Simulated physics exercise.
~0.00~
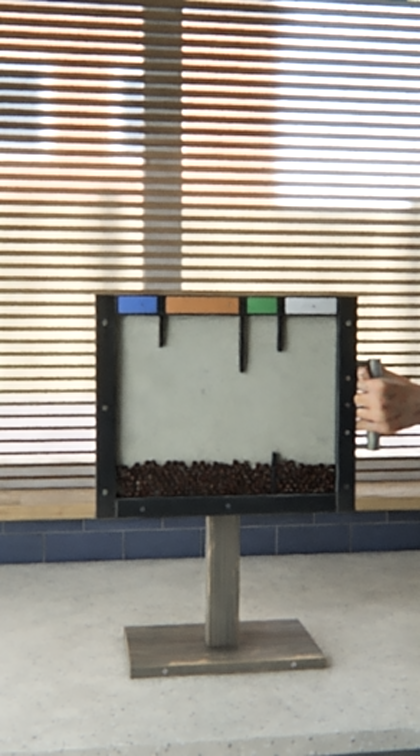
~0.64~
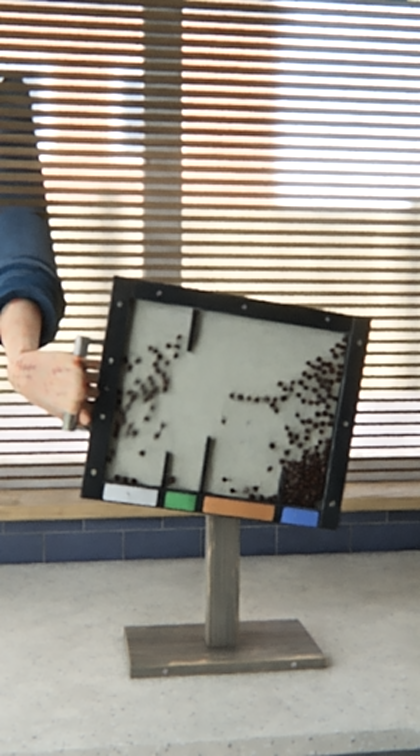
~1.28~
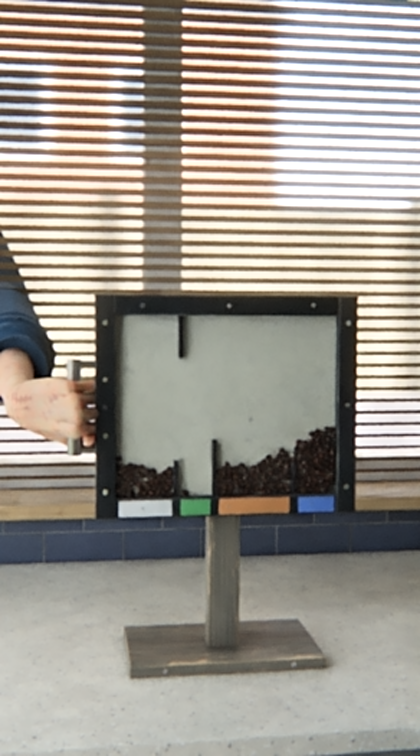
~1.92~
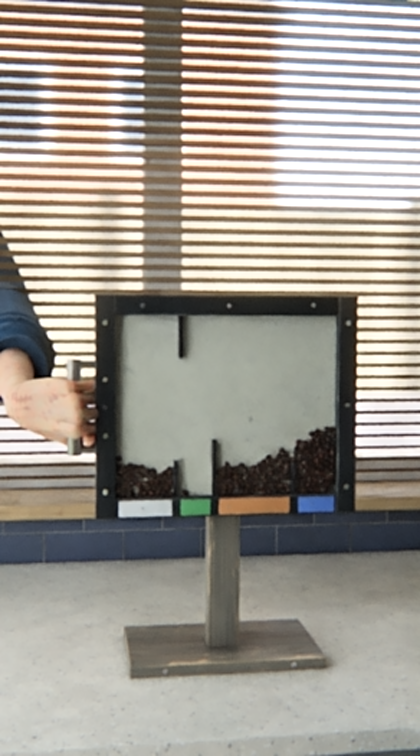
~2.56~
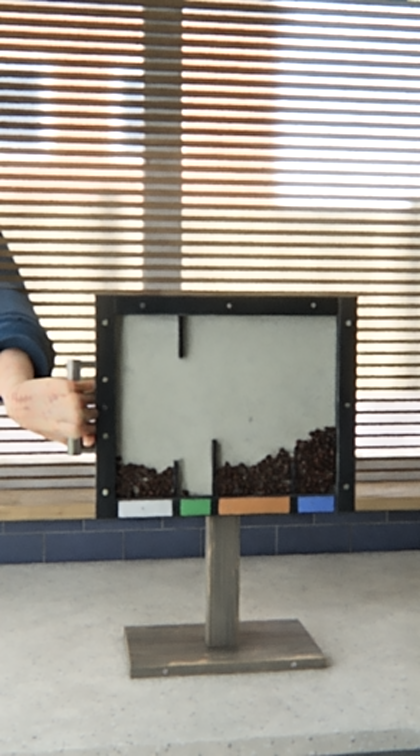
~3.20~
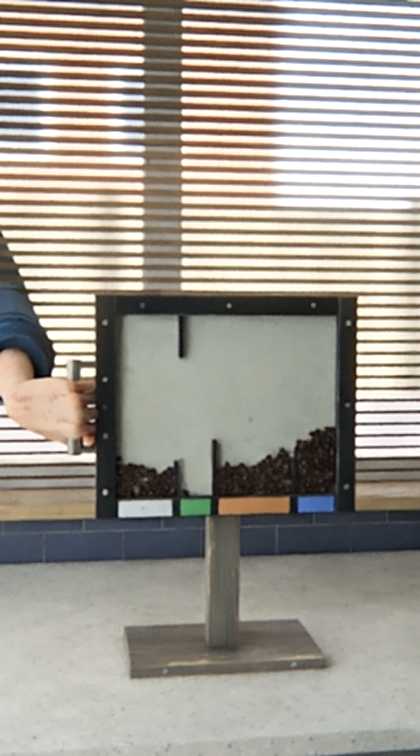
A hand flips the bead-filled case upside down, and beads settle everywhere except the green pocket.
